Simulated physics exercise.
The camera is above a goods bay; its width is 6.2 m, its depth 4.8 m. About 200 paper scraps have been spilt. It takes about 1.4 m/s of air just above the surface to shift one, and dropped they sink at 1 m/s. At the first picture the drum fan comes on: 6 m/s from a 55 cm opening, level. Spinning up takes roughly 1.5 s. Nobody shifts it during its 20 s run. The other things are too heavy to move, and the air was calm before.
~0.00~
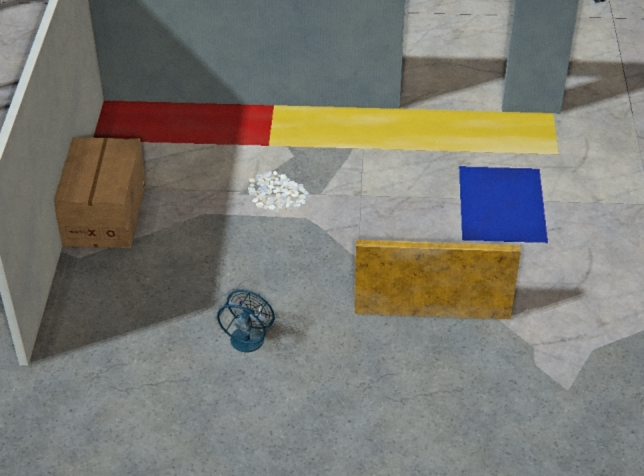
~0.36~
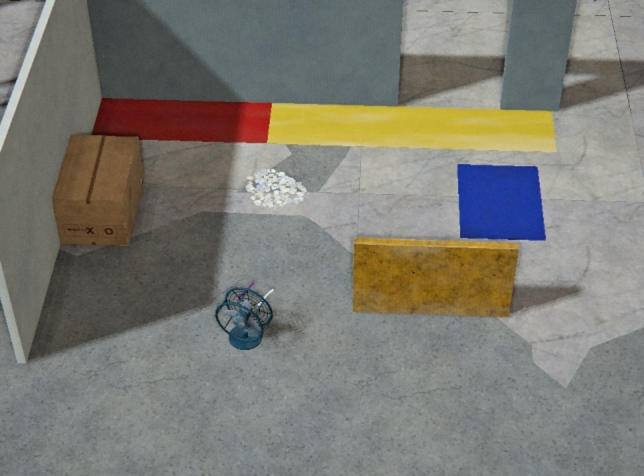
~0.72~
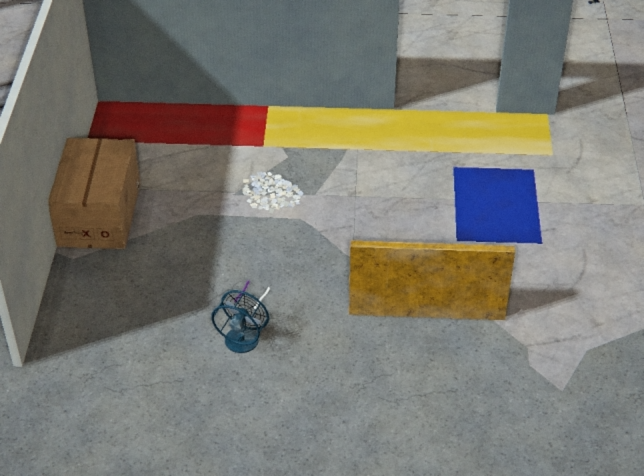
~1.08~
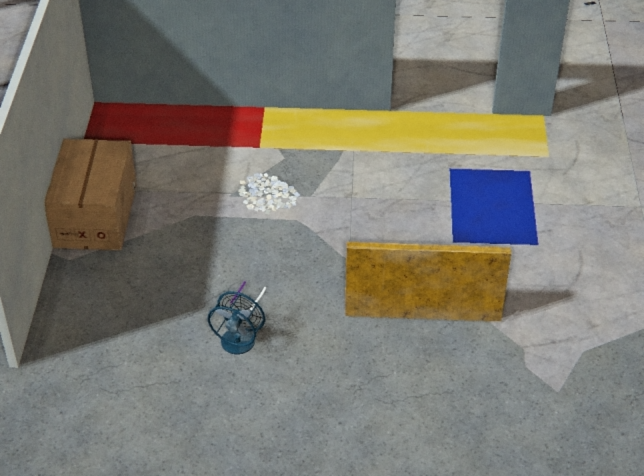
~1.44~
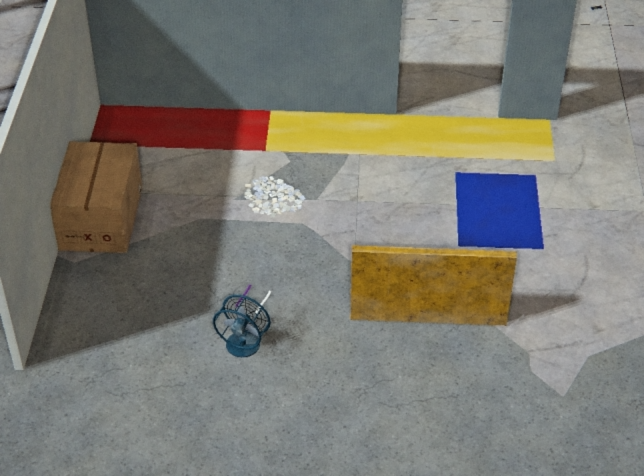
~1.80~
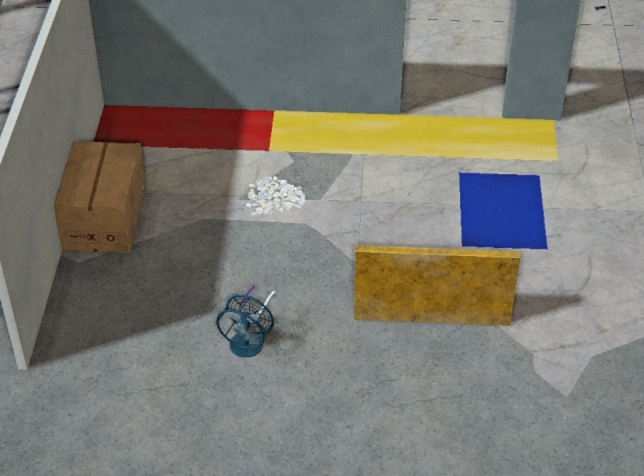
White paper scraps lying still on a grey floor near a blue drum fan, a few shifting slightly at the last.
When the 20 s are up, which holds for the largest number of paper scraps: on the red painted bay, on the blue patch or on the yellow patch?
It is red that takes the most.
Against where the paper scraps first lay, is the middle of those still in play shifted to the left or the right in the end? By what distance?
Towards the left, some 0.4 m.
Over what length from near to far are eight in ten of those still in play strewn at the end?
About 1.6 m.
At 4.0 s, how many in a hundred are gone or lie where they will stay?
Some 5 per cent.
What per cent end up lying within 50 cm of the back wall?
Some 40 per cent.
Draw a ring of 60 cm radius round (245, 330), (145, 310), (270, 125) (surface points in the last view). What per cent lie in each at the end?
In turn about 0 %, 0 %, 15 %.
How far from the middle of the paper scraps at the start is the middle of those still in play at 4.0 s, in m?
Roughly 0.6 m.
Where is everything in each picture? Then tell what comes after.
In the first picture, the middle of the paper scraps is near (278, 190), none has stirred yet and the mouth of the drum fan is at (246, 317).
In the second picture, the middle of the paper scraps is near (276, 186), none has stirred yet, the red painted bay is centred on (183, 121), the yellow patch is centred on (411, 127) and the blue patch is centred on (500, 201).
In the third picture, the middle of the paper scraps is near (272, 189), none has stirred yet, the top of a large carton is at (92, 170) and the top of a screen is at (432, 246).
In the fourth picture, the middle of the paper scraps is near (269, 191) and none has stirred yet.
In the fifth picture, the middle of the paper scraps is near (274, 194) and none has stirred yet.
In the sixth picture, the middle of the paper scraps is near (278, 194), the farthest in sight from the drum fan is at (270, 178) and about 10 % have left their places.
After 4.0 s the count stands so, 20 % are on the red painted bay, 23 % on the yellow patch and 0 % on the blue patch; the middle of those still in play is near (272, 173).
After 6.4 s the count stands so, 28 % are on the red painted bay, 18 % on the yellow patch and 0 % on the blue patch; the middle of those still in play is near (272, 165).
After 11.0 s the count stands so, 37 % are on the red painted bay, 16 % on the yellow patch and 0 % on the blue patch; the middle of those still in play is near (267, 148).
After 20.0 s, at the end, 40 % are on the red painted bay, 12 % on the yellow patch and 0 % on the blue patch; the middle of those still in play is near (267, 148).
